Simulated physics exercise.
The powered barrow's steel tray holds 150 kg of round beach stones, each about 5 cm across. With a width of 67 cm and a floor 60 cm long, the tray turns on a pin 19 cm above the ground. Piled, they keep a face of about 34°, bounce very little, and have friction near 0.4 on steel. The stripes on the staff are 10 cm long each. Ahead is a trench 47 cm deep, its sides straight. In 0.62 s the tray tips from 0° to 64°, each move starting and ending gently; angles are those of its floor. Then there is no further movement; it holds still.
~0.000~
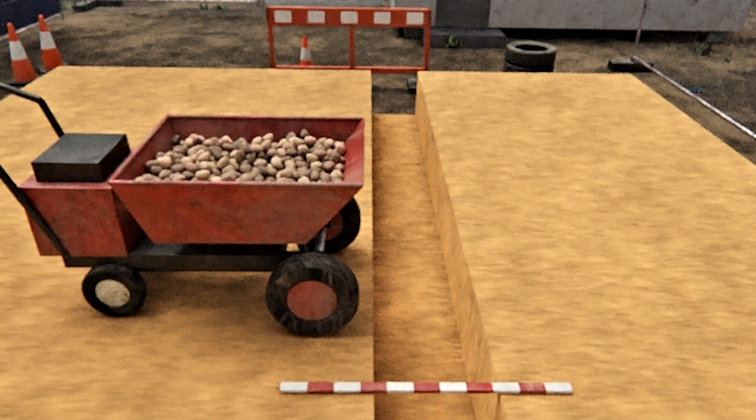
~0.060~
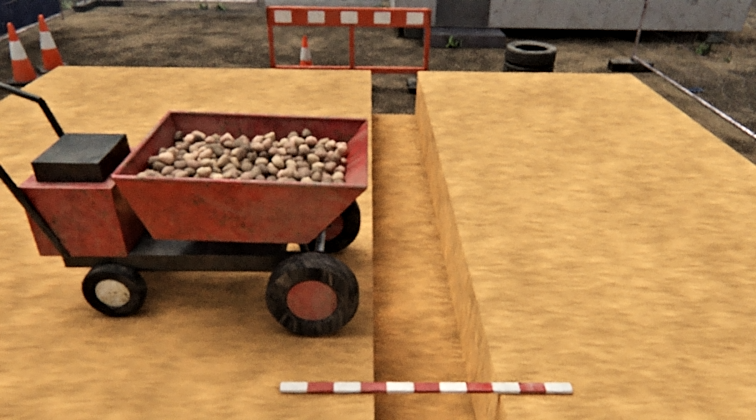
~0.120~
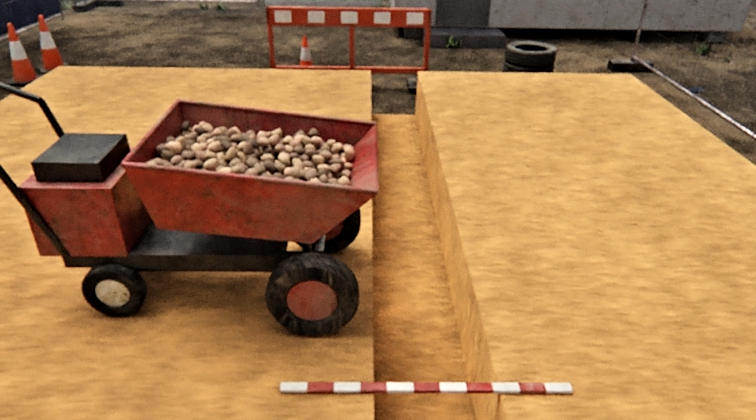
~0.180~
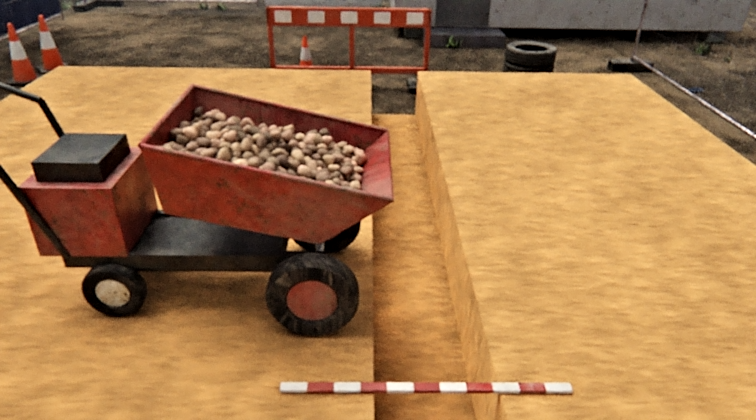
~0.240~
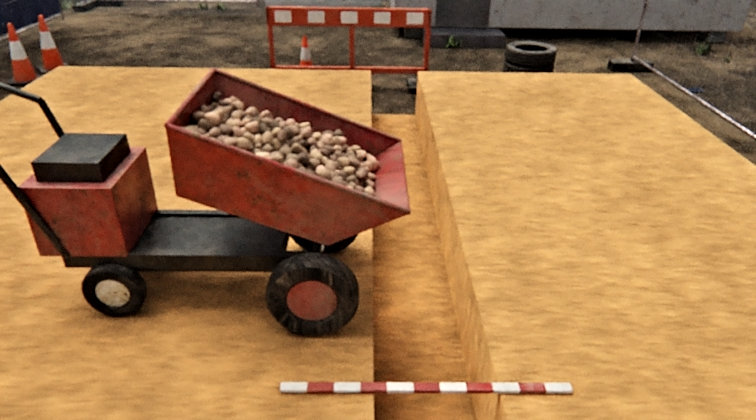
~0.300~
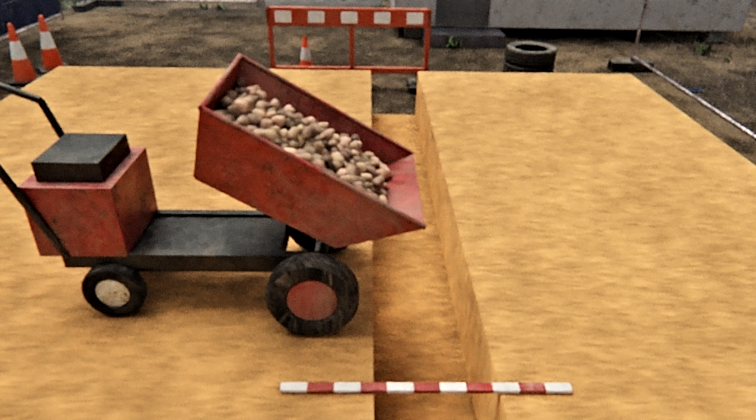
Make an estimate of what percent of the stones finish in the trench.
About 39 percent.
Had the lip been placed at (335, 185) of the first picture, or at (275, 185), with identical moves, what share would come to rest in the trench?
From the first place around 55 per cent, from the other around 95.
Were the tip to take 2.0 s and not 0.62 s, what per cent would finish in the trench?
Roughly 65% would finish there.
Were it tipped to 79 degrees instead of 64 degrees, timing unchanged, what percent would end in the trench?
About 40%.
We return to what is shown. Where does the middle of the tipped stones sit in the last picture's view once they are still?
I'd put it close to (507, 286).
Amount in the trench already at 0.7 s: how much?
10 per cent, give or take.
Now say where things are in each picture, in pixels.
The first frame shows lip at (362, 186), floor tilted 0°, highest stones at (251, 150).
In the second frame, the tray is at 2°, its lip at (367, 187); the top of the load is at (237, 147); the stones move at 0.4 m/s on average.
The third frame shows lip at (378, 192), floor tilted 6°, highest stones at (218, 141); the stones move at 0.8 m/s on average.
The fourth frame shows lip at (393, 200), floor tilted 13°, highest stones at (206, 128); the stones move at 1.1 m/s on average.
In the fifth frame, the tray is at 21°, its lip at (410, 212); the top of the load is at (218, 111); the stones move at 1.3 m/s on average.
In the sixth frame, the tray is at 30°, its lip at (425, 227); the top of the load is at (240, 97); the stones move at 1.4 m/s on average.
After 0.5 s the floor is at 53°; 100 % in the tray; the foremost stones are at (421, 225).
After 0.7 s the floor is at 64°; 81 % in the tray, 8 % in the trench, 11 % past the trench; the foremost stones are at (515, 290).
After 1.1 s the floor is at 64°; 28 % in the tray, 12 % in the trench, 60 % past the trench; the foremost stones are at (665, 280).
After 3.0 s the floor is at 64°; 0 % in the tray, 39 % in the trench, 61 % past the trench; the foremost stones are past the picture's edge.
